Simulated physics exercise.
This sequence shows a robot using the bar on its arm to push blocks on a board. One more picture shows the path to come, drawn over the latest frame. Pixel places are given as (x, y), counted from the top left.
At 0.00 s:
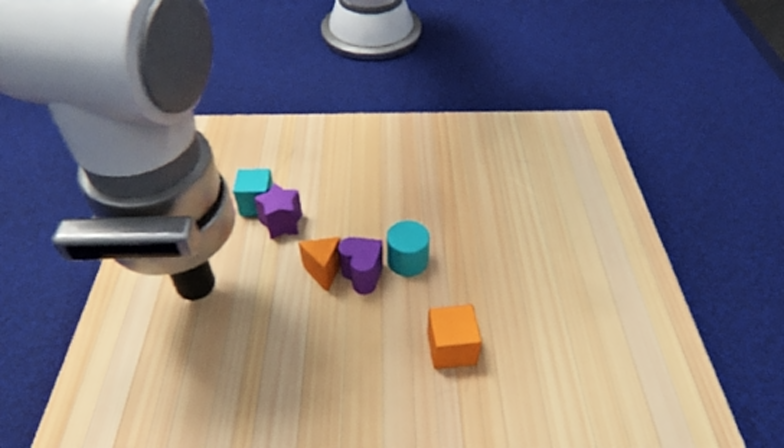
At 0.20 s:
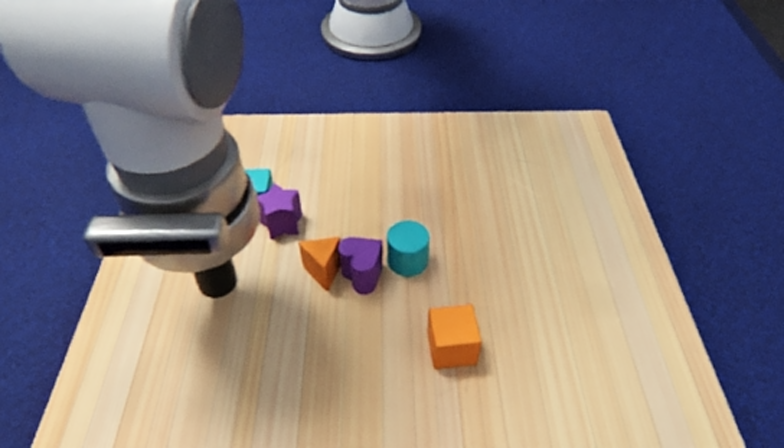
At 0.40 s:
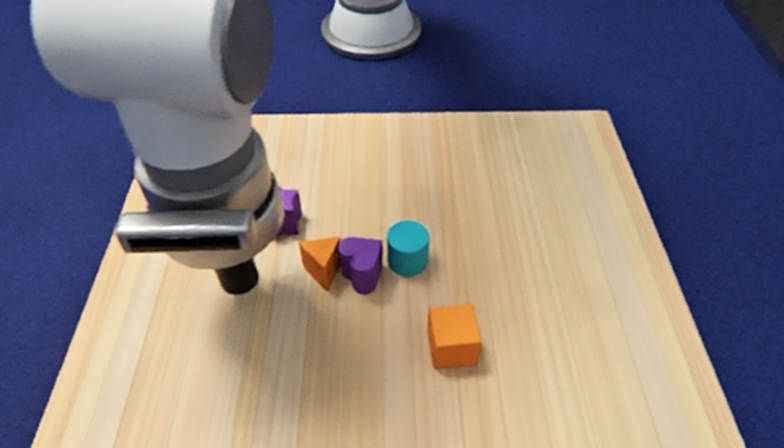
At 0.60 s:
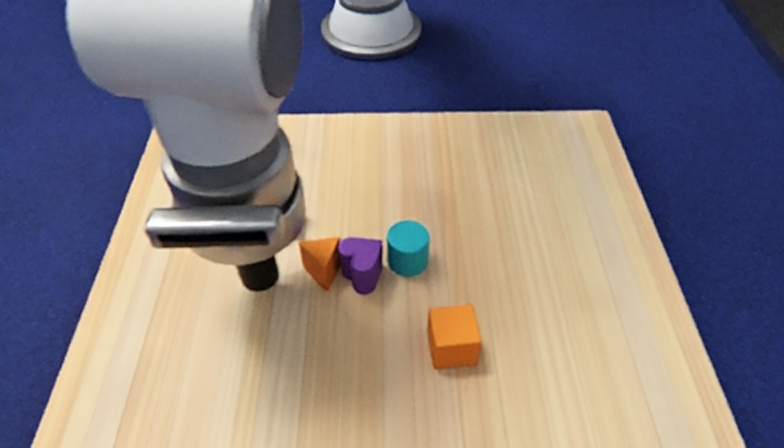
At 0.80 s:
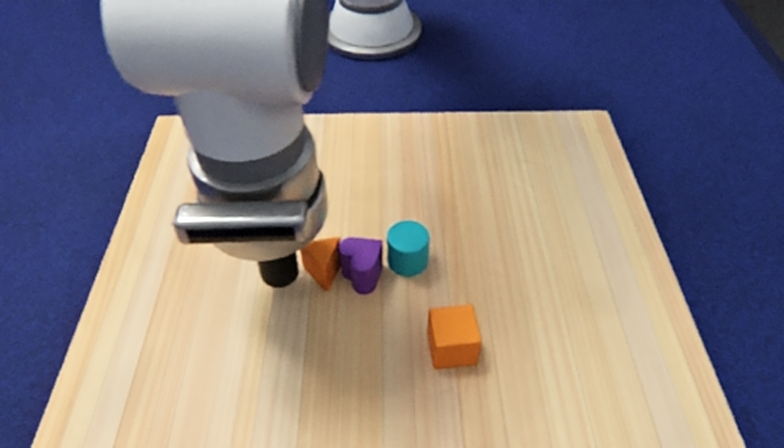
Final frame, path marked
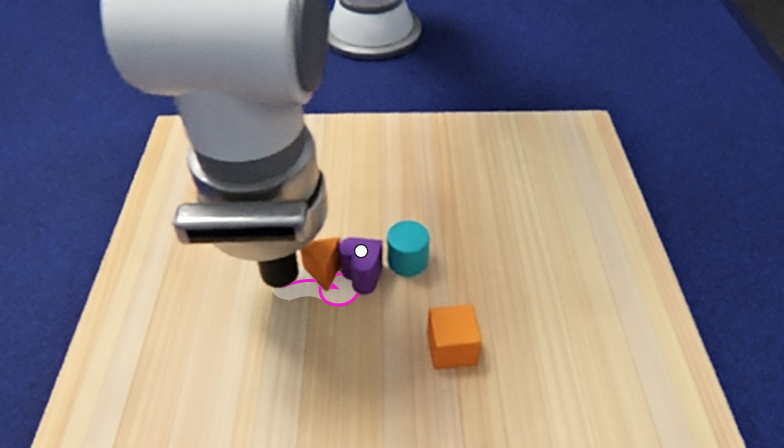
On a light wooden board, a robot arm slid its dark bar steadily right toward an orange triangle beside a purple heart, hiding the turquoise and purple blocks behind it while the visible blocks stayed still.
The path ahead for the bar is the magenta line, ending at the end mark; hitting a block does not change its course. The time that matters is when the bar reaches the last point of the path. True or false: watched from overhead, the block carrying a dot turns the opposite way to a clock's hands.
My answer: False.
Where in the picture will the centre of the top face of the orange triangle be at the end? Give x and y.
My estimate: (341, 238).
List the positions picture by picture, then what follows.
In the first picture, bar's lower end (196, 285); purple star-shaped block (277, 198); orange triangle (321, 248); purple heart (361, 251); turquoise circle (408, 235).
In the second picture, bar (218, 283); blocks still.
In the third picture, bar (240, 280); blocks still.
In the fourth picture, bar (260, 276); blocks still.
In the fifth picture, bar (280, 273); purple star-shaped block hidden; orange triangle (321, 248); purple heart (361, 251); turquoise circle (408, 235).
Drawn move, from (283, 286) through (303, 281) and (322, 282) to (339, 289); the dot is on the purple heart.
Halfway along, bar (312, 267); orange triangle (335, 239); purple heart (366, 250), turned 20° clockwise.
At the end, bar (338, 276); purple star-shaped block still; orange triangle (341, 238), turned 25° anticlockwise; purple heart (373, 249), turned 30° clockwise; turquoise circle (412, 235).
